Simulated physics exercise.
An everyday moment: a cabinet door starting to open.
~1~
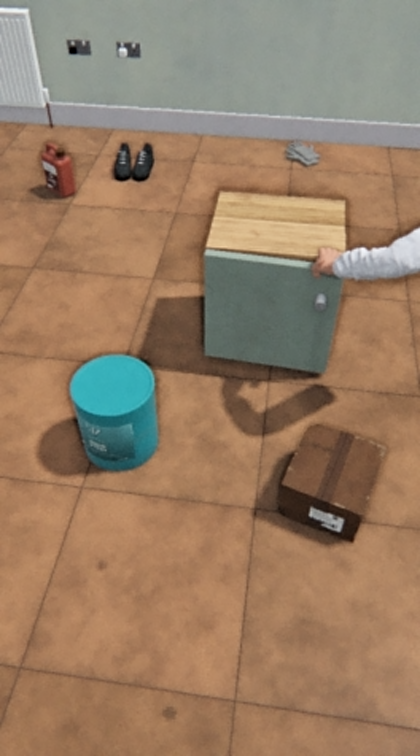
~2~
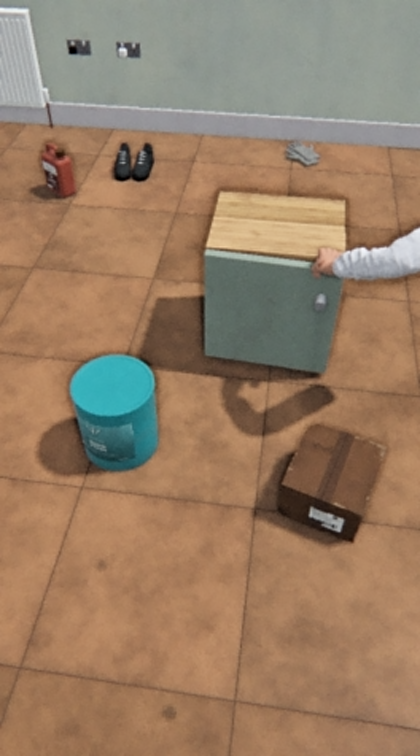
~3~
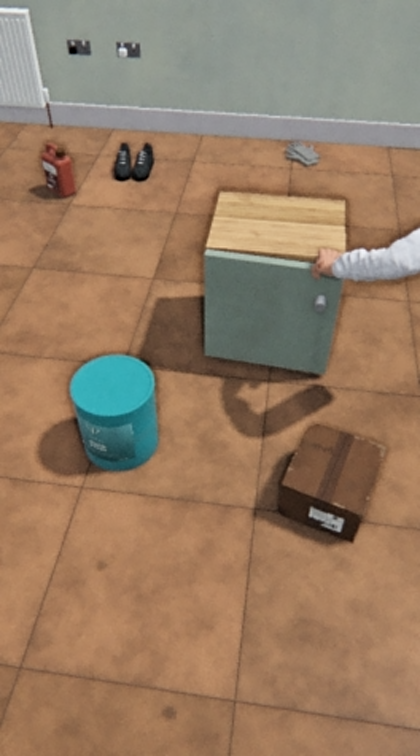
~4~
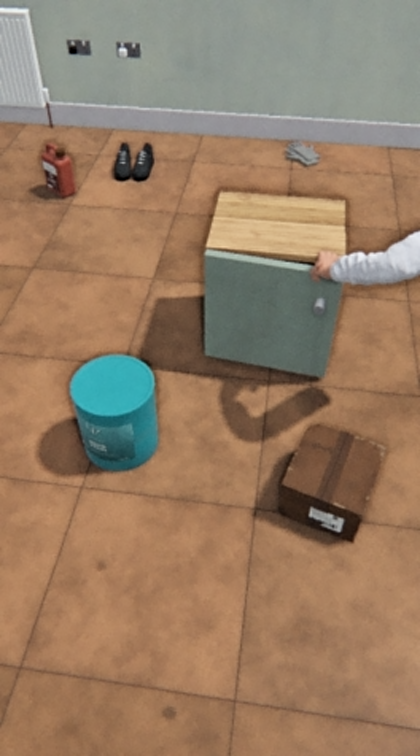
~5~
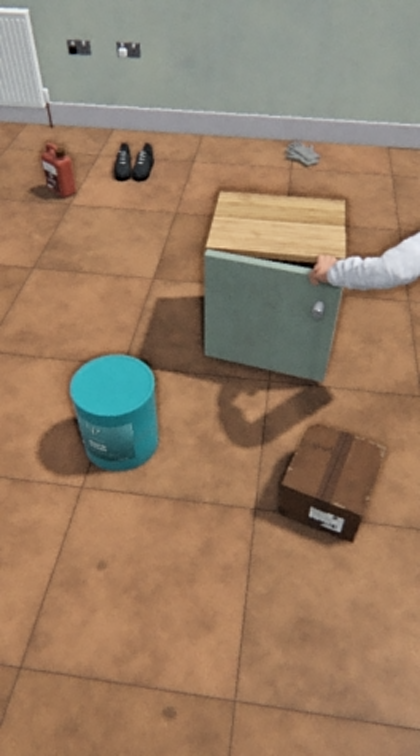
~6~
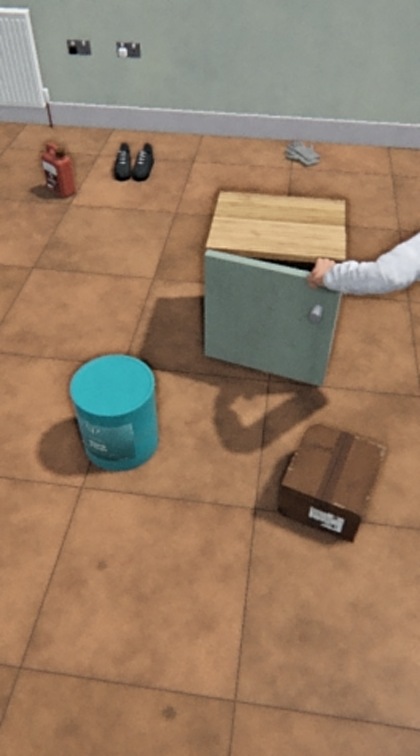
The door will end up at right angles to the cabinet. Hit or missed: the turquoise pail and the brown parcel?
The turquoise pail stays untouched and the brown parcel stays untouched.
Then, 1.28 s past the last view, door 50° open; turquoise pail at rest near (118, 414); brown parcel at rest near (331, 480).
Finally, the turquoise pail remains where it is, near (118, 414); the brown parcel remains where it is, near (331, 480).
